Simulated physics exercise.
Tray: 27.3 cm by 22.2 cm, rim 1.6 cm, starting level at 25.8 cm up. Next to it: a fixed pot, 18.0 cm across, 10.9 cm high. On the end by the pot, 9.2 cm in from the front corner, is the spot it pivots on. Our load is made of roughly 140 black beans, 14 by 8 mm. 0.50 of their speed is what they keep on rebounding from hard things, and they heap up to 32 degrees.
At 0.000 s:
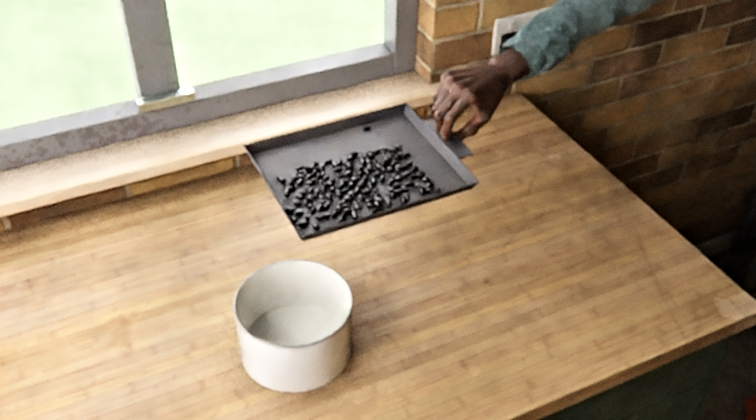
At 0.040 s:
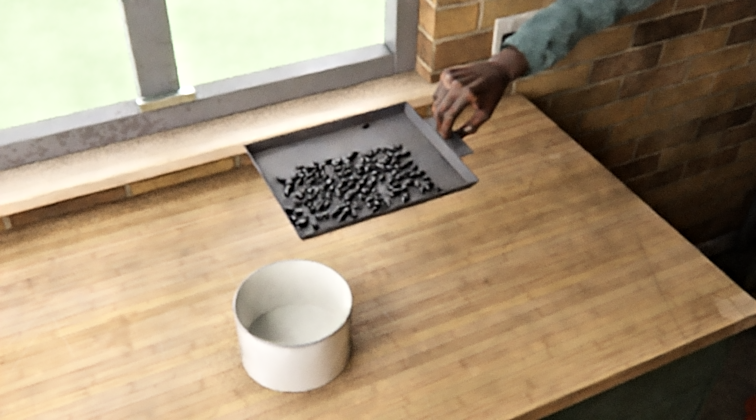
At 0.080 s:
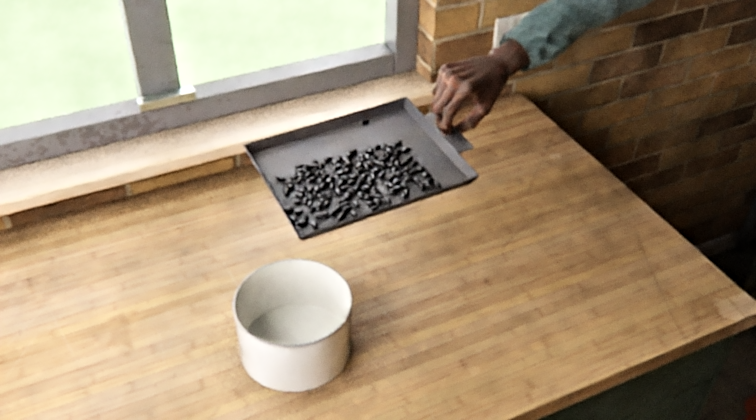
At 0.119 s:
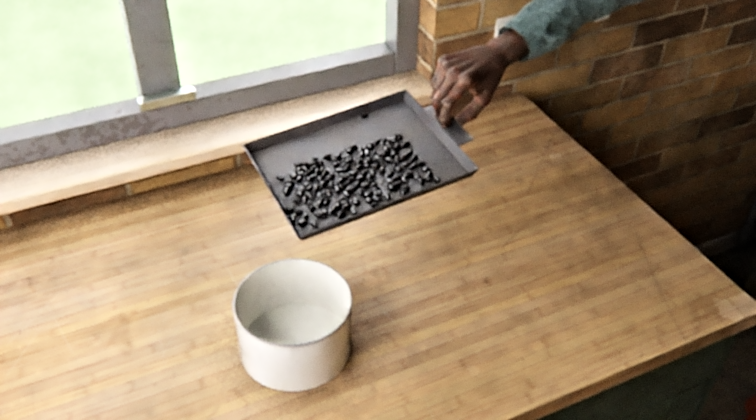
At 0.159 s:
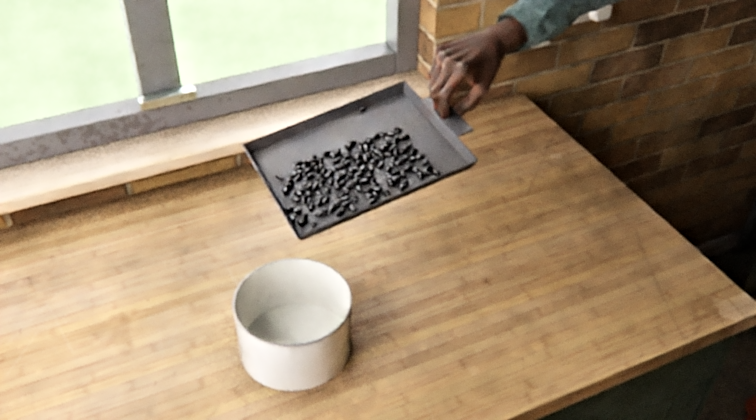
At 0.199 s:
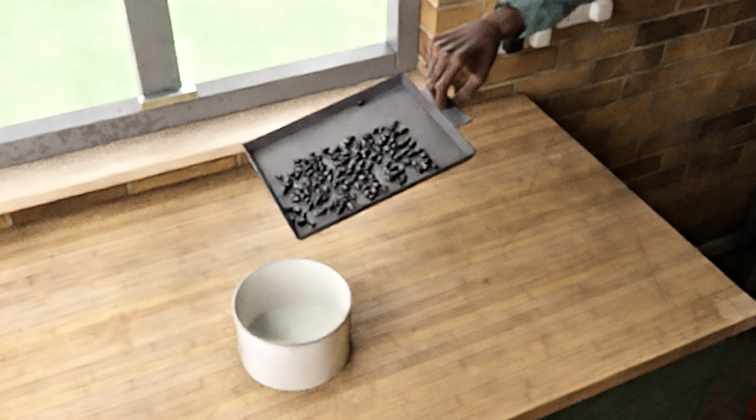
Dark tray of black beans tilting gently as a hand raises its right end above a wooden counter, near a still white pot.
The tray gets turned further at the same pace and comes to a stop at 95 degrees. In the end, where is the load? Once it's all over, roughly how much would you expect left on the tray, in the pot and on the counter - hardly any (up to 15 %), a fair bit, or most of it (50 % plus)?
I'd expect tray: Hardly any; pot: Most of it; counter: A fair bit.
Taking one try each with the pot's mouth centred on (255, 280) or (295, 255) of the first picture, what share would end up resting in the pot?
Spot one: Some 75 per cent; spot two: Some 30 per cent.
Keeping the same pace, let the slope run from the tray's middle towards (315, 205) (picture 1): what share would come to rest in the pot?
My best guess is some 100 per cent.
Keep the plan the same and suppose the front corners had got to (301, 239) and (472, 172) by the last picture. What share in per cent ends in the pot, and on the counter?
Pot 95; counter 5.
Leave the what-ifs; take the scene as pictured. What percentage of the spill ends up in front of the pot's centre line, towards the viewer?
I'd put it at around 10 per cent.
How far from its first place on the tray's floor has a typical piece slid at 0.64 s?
It has moved some 9 cm from its start.
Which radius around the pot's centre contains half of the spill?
About 24 cm from the centre.
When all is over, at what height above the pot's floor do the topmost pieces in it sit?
Around 1.5 cm above the floor.
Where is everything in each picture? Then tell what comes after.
In the first picture, tray tilt 0 degrees, front corners at (302, 232) and (472, 180); middle of the pieces at (352, 185); pot at (293, 301).
In the second picture, tray tilt 1 degrees, front corners at (302, 232) and (472, 179); middle of the pieces at (352, 185).
In the third picture, tray tilt 2 degrees, front corners at (301, 232) and (472, 174); middle of the pieces at (352, 183).
In the fourth picture, tray tilt 5 degrees, front corners at (301, 232) and (472, 167), lowest corner left front; middle of the pieces at (351, 180).
In the fifth picture, tray tilt 9 degrees, front corners at (300, 232) and (471, 159), lowest corner left front; middle of the pieces at (350, 176).
In the sixth picture, tray tilt 12 degrees, front corners at (299, 232) and (470, 151), lowest corner left front; middle of the pieces at (349, 173); pot at (292, 299). The tray's pace is about 90 degrees a second.
After 0.64 s, tilt 52 degrees; the tray holds 100 %, the pot 0 %.
Then, at 0.93 s, tilt 78 degrees; the tray holds 40 %, the pot 25 %.
After 1.33 s, tilt 95 degrees; the tray holds 0 %, the pot 70 %.
By 2.6 s all is still; tray 0 %, pot 70 %, counter 30 %.
